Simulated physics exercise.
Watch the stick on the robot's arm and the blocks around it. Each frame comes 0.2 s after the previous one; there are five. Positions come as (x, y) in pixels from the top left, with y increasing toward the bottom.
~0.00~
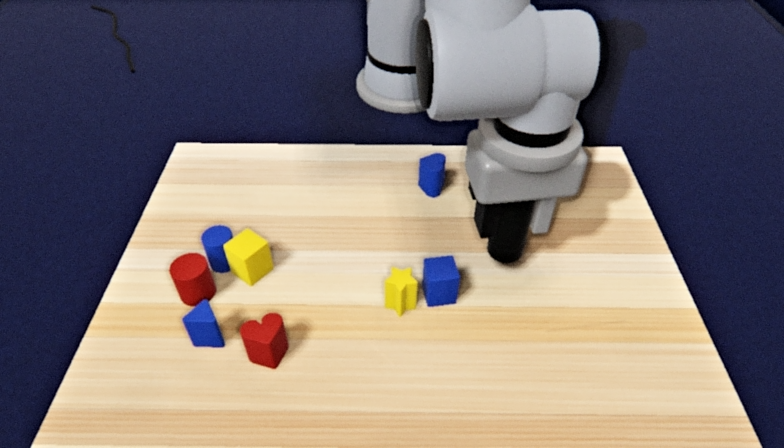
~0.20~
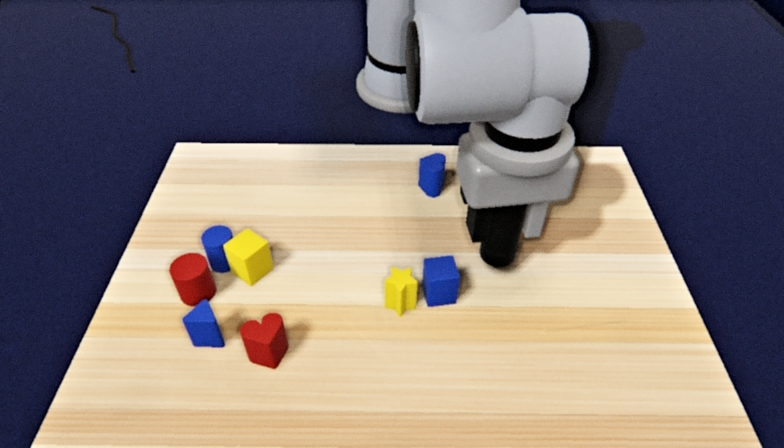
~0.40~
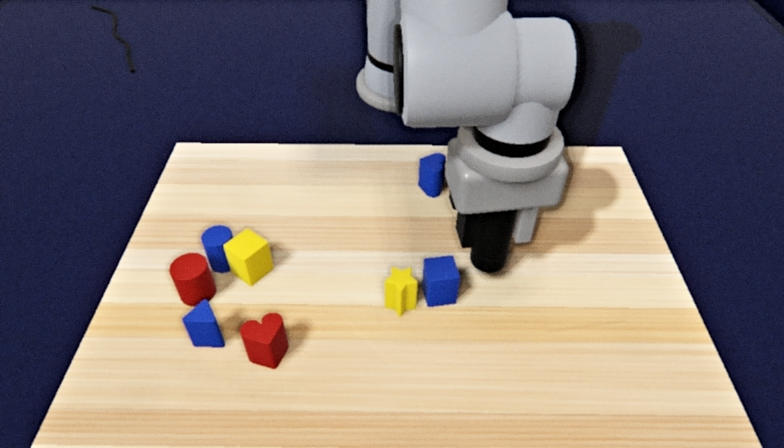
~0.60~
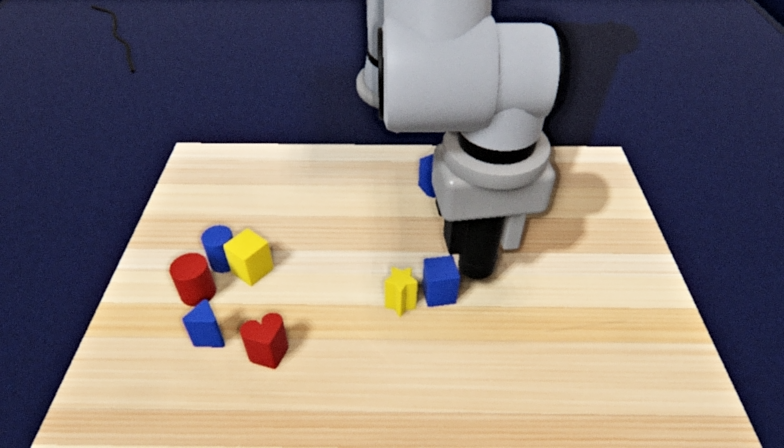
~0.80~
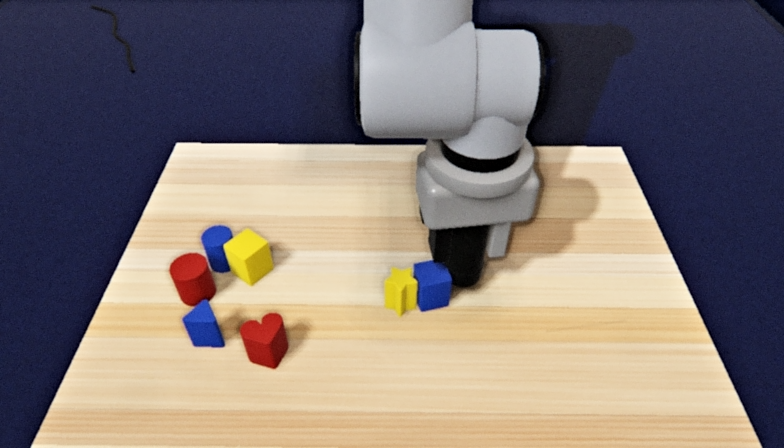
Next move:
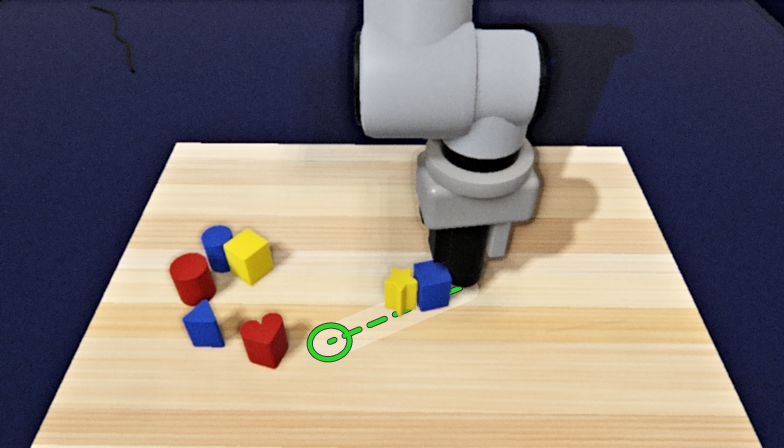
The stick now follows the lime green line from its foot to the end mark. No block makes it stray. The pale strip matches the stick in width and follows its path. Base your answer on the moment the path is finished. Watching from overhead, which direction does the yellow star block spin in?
It twists clockwise.
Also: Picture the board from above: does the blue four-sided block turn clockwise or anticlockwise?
The sense of turning is clockwise.
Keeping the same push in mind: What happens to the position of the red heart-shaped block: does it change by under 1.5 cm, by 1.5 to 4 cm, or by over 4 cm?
From 1.5 to 4 cm.
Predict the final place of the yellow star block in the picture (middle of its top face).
Top centre: (259, 307).
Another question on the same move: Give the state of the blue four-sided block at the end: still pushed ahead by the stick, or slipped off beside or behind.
When the path is over, you would find the blue four-sided block still in front of the stick.
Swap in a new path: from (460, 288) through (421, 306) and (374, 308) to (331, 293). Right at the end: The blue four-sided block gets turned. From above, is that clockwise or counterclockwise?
Short answer: Counterclockwise.
The line goes straight from (460, 288) to (330, 342).
What follows on the original path. One third of the way, stick at (420, 291); yellow star block at (356, 291); blue four-sided block at (387, 288).
Two thirds of the way, stick at (375, 310); yellow star block at (307, 305); blue four-sided block at (338, 305).
At the end, stick at (328, 329); red heart-shaped block at (233, 332), turned 50° anticlockwise; yellow star block at (259, 307), turned 30° clockwise; blue four-sided block at (286, 319), turned 30° clockwise.
